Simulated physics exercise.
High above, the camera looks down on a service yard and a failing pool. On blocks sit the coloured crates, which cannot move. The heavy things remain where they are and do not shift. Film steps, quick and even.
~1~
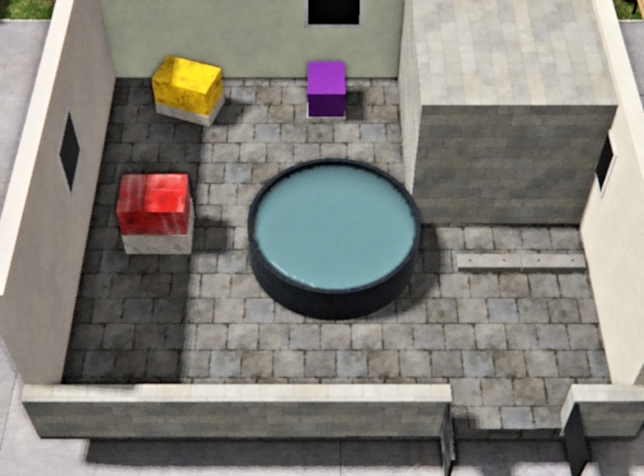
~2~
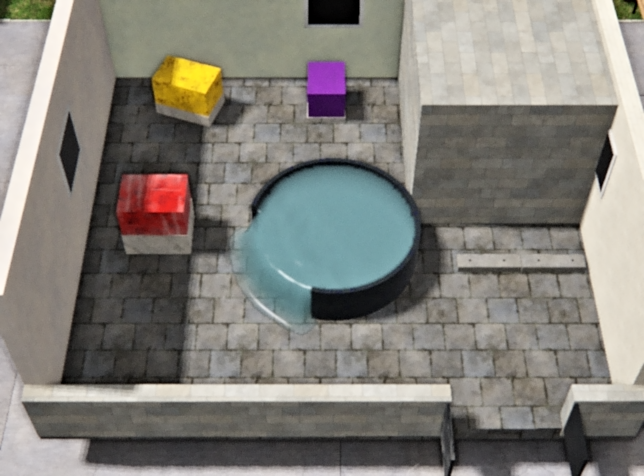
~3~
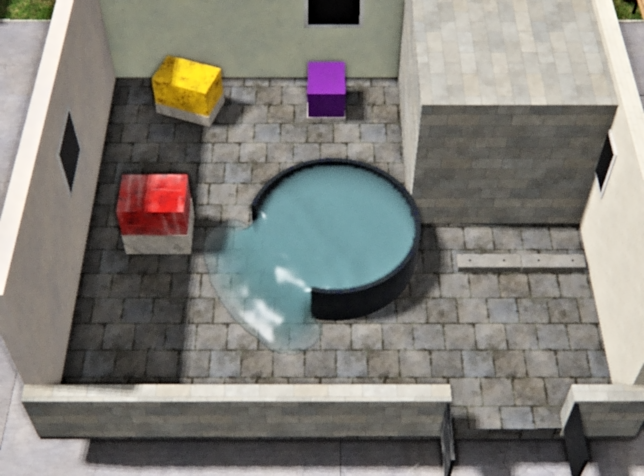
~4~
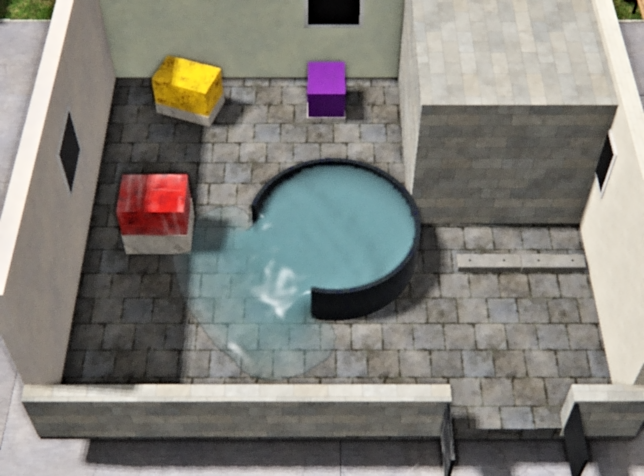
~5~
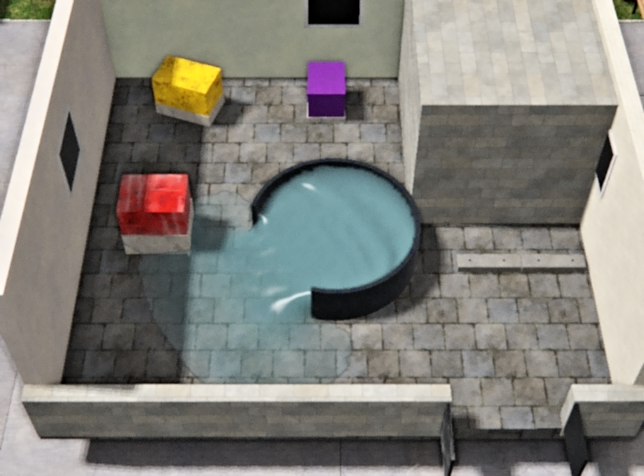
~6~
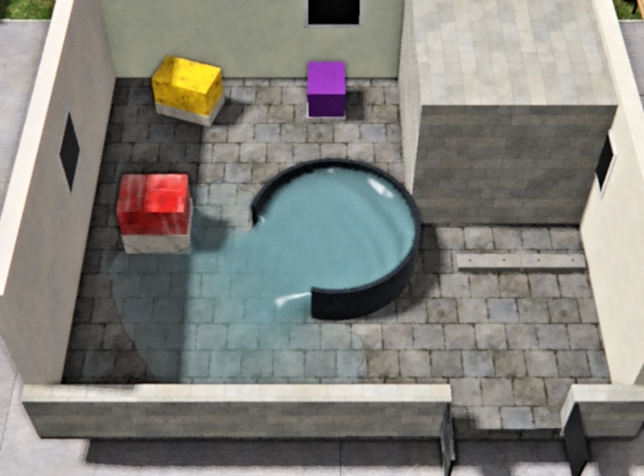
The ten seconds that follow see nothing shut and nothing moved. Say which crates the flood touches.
At the end, red crate: A dry one; yellow crate: A dry one; purple crate: A wet one.
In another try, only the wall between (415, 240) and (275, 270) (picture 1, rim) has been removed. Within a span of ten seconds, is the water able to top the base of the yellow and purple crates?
The yellow crate is untouched and the purple crate is untouched.
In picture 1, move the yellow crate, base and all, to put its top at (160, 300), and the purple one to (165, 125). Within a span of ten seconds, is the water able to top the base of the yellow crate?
The yellow crate simply gets reached.
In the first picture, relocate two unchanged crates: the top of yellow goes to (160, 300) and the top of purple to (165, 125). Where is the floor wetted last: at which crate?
One in purple.
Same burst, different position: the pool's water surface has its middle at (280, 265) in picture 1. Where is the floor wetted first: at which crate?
Red one.
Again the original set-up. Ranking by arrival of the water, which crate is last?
From the pictures, the purple crate.
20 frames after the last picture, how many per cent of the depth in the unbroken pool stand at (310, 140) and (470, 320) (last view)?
Around 2 % at the first and 0 % at the second.
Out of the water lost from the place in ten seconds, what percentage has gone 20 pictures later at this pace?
Share gone by then: About 0 %.
A moment on, water covers 30 % of the floor; the red crate water round its plinth, the yellow crate not reached, the purple crate not reached.
Next, water covers 40 % of the floor; the red crate water round its plinth, the yellow crate water round its plinth, the purple crate not reached.
Then, water covers 55 % of the floor; the red crate water round its plinth, the yellow crate water round its plinth, the purple crate water round its plinth.
Later, water covers 85 % of the floor; the red crate water round its plinth, the yellow crate water round its plinth, the purple crate water round its plinth.
In the end, water covers 95 % of the floor; the red crate stayed above the water, the yellow crate stayed above the water, the purple crate was topped.
